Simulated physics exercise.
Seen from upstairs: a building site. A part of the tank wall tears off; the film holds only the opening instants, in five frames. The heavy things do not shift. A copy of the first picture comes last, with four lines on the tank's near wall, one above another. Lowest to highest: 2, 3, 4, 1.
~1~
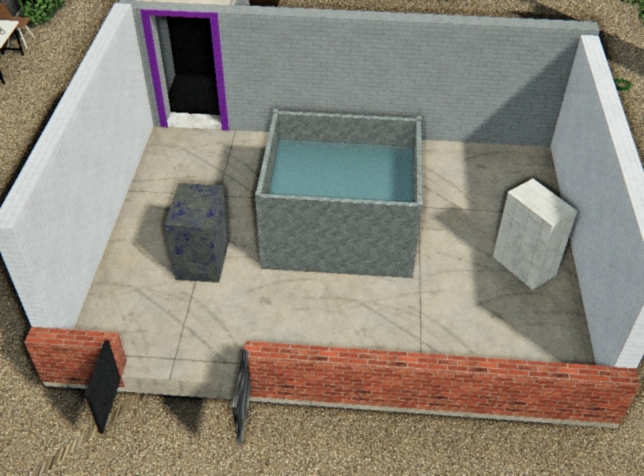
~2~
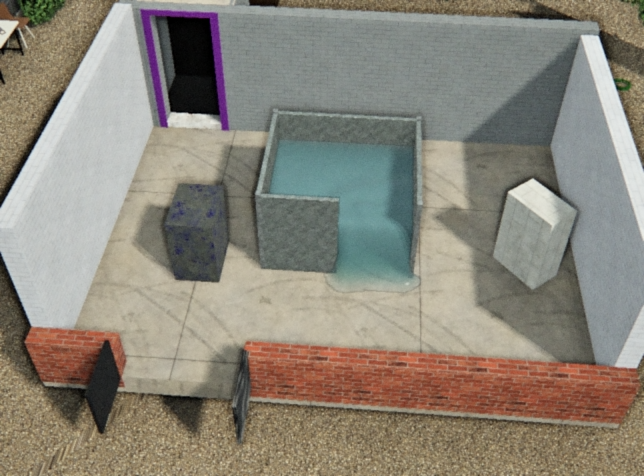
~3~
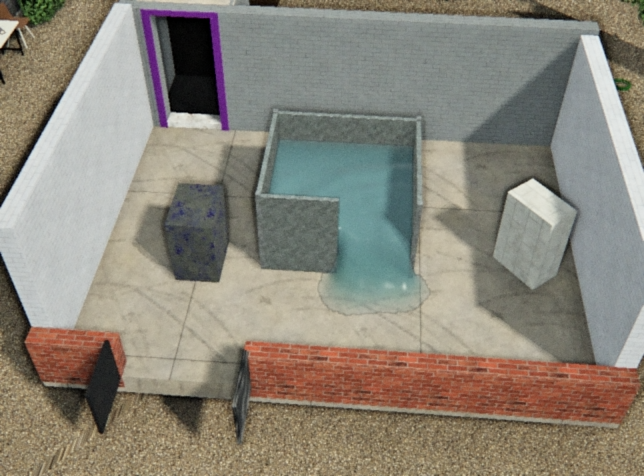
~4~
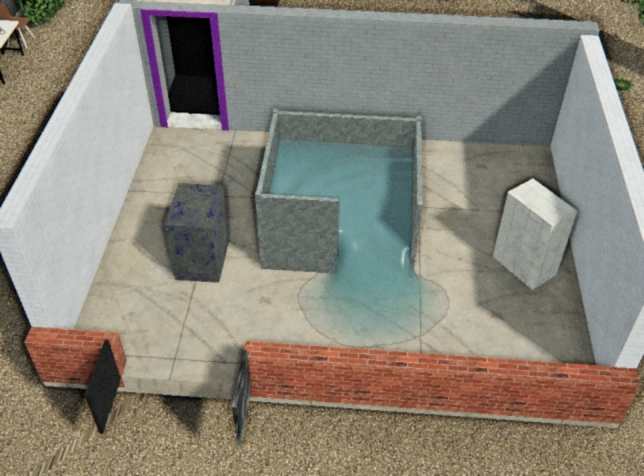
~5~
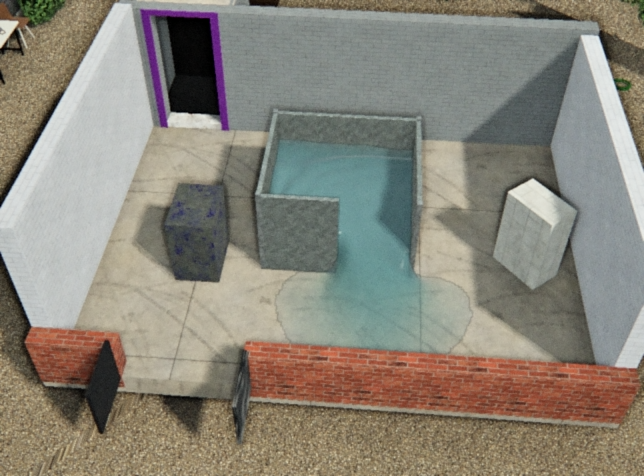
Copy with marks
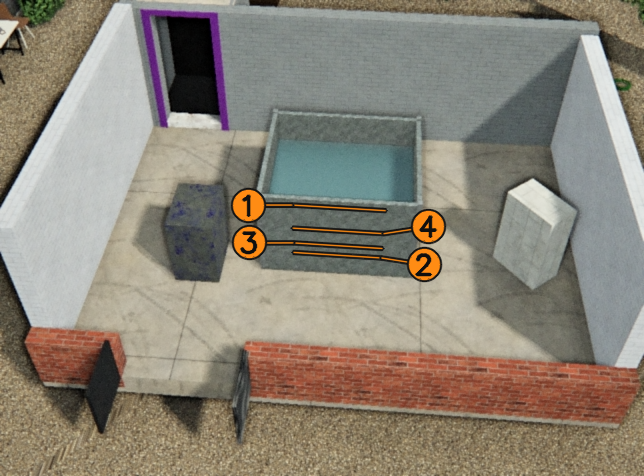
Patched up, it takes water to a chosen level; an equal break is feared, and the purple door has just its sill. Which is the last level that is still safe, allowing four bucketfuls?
4 will do.
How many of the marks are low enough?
Three of them.
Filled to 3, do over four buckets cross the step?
No, that is safe.
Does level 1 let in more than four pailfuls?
Yes, that goes wrong.
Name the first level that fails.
It is 1.
On the marked copy, 1 at (338, 207); 2 at (337, 255); 3 at (337, 245); 4 at (338, 230); from the bottom up 2, 3, 4, 1.
With 1, about 12 bucketfuls get in.
With 2, nothing gets over.
With 3, nothing gets over.
With 4, a splash gets over, under a bucket.
